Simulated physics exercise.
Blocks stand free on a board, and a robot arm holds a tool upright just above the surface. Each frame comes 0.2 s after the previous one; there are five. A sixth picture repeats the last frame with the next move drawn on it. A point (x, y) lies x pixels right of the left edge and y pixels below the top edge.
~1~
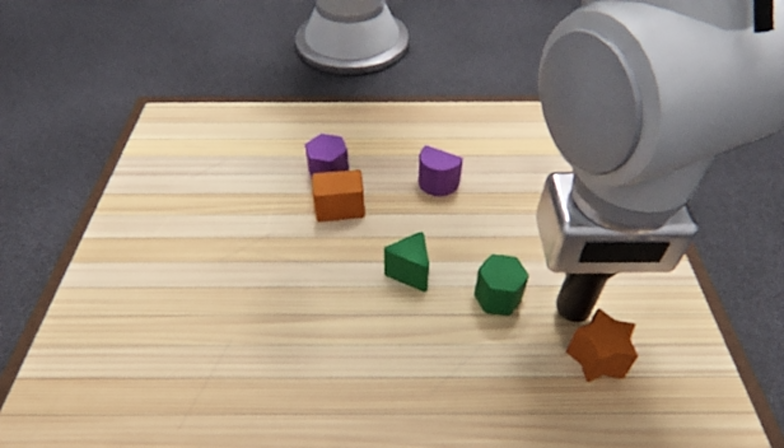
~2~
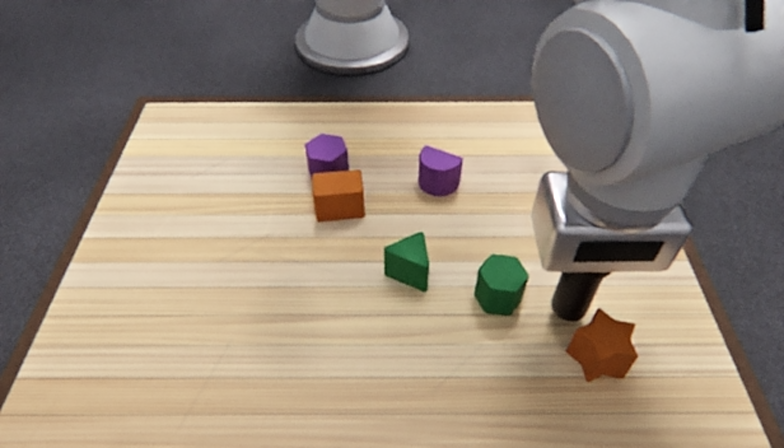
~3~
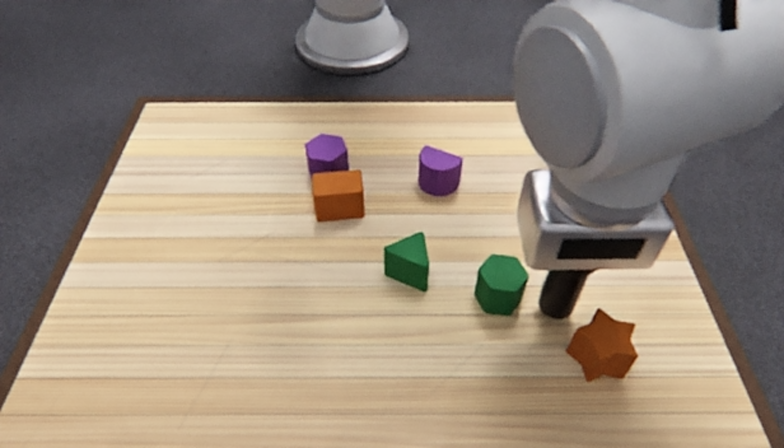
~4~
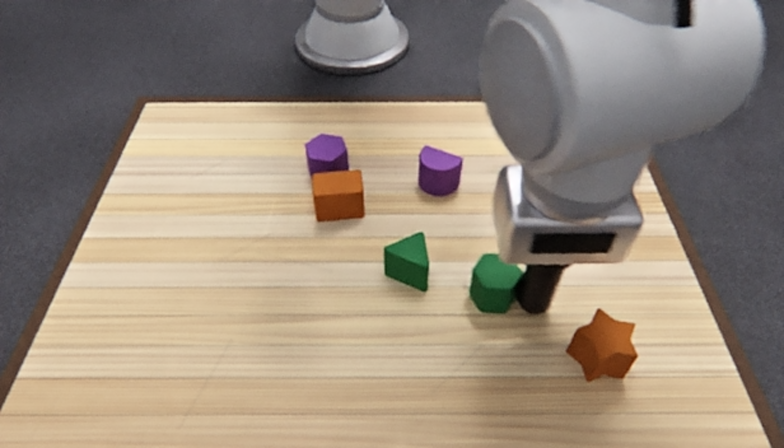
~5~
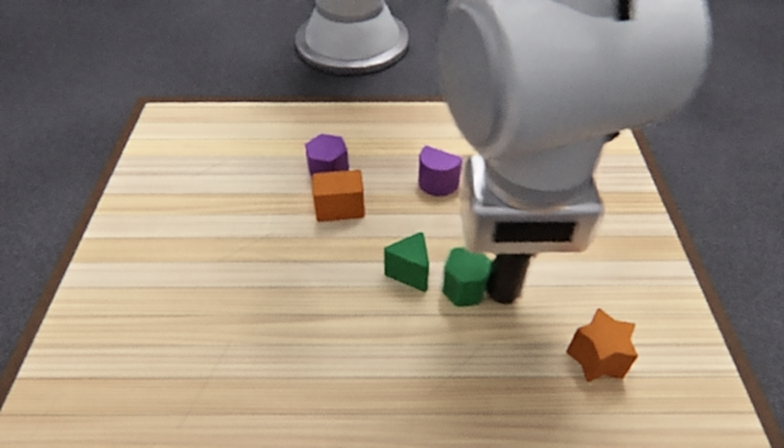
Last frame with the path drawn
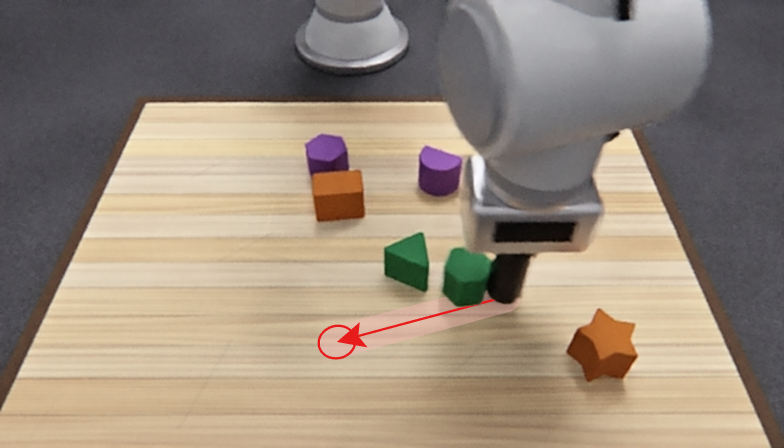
A robot arm moves left and pushes the green six-sided block toward the green triangular block.
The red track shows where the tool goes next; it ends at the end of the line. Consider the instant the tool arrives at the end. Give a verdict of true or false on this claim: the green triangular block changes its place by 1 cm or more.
It is true.
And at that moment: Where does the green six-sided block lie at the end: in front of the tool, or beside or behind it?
Gone from the front.
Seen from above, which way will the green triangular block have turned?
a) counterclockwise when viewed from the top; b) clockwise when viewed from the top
Choice b: Clockwise when viewed from the top.
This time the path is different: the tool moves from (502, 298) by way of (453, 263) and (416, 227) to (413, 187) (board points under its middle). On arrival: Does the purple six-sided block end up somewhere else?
No, that is not what happens.
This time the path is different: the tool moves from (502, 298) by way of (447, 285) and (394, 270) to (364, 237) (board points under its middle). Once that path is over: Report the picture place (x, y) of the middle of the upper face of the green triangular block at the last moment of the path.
Just about (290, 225).
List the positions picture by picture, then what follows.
Lower end of the tool at (573, 307), tops of blocks, green triangular block at (411, 248), green six-sided block at (504, 272), orange star-shaped block at (610, 334), in the first picture.
Tool at (569, 307), blocks as before, in the second picture.
Tool at (556, 304), blocks as before, in the third picture.
Tool at (534, 300), green six-sided block at (498, 270), in the fourth picture.
Tool at (504, 290), green triangular block at (411, 248), green six-sided block at (468, 263), orange star-shaped block at (610, 334), in the fifth picture.
The drawn path runs from (502, 298) directly to (337, 342).
On the path given first. One third of the way, tool at (450, 304); green triangular block at (394, 241), turned 30° clockwise; green six-sided block at (428, 259), turned 35° clockwise.
Two thirds of the way, tool at (392, 319); green triangular block at (392, 239), turned 30° clockwise; green six-sided block at (424, 258), turned 45° clockwise.
At the end, tool at (336, 334); green triangular block at (392, 239), turned 30° clockwise; green six-sided block at (424, 258), turned 45° clockwise; orange star-shaped block not moved.
